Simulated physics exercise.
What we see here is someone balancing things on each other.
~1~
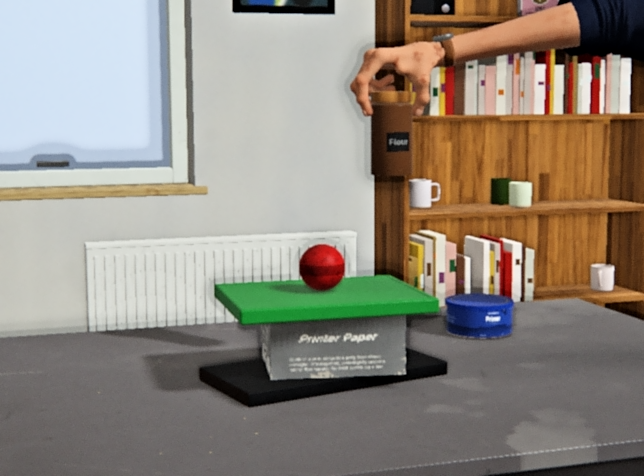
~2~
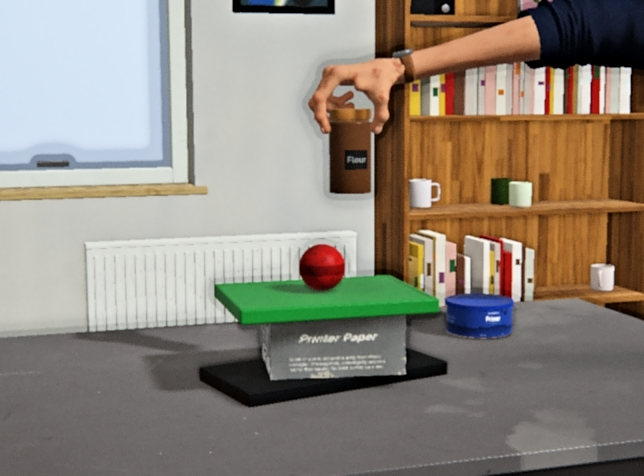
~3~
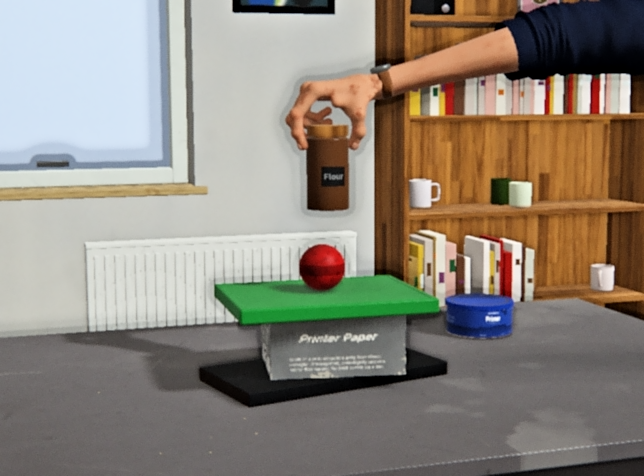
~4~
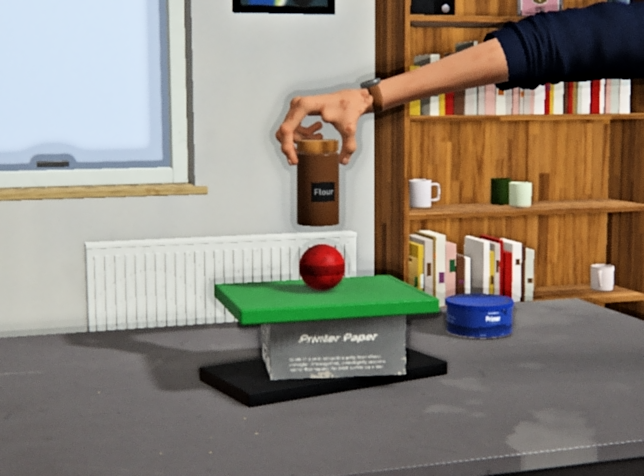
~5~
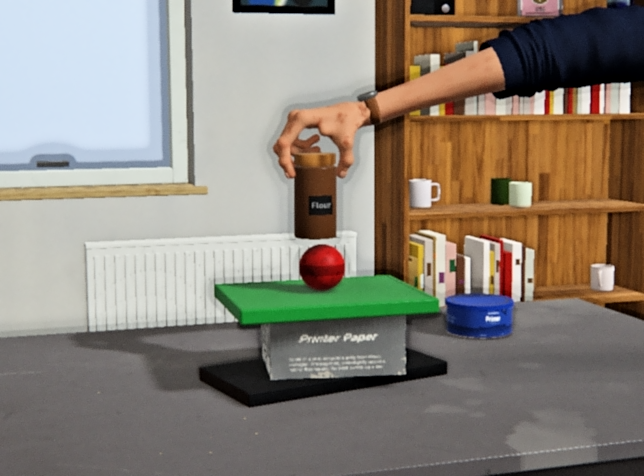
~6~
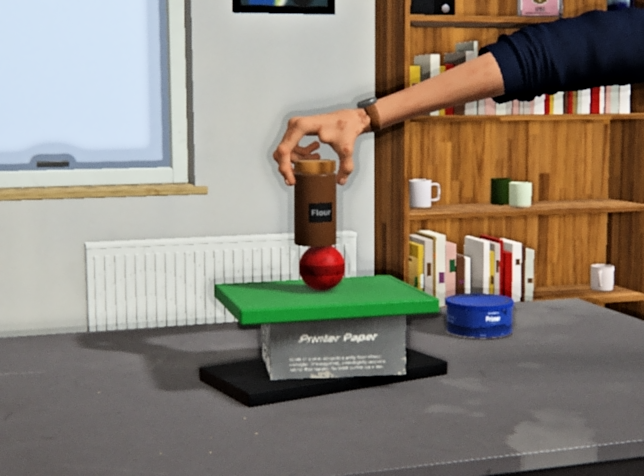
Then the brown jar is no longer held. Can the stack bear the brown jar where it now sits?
It is going to shed something.
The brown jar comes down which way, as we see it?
Toward the left-hand side.
Then, 0.40 s after the last picture, brown jar tipped 57° from how it was near (280, 219).
Then, 0.50 s after the last picture, brown jar now fallen.
Then, 0.60 s after the last picture, nothing new.
Then, 2.20 s after the last picture, brown jar resting near (249, 276).
At rest, fallen, brown jar; the other 5 in place. Seen from the same camera at the end, brown jar near (251, 277). The pile loses its balance.
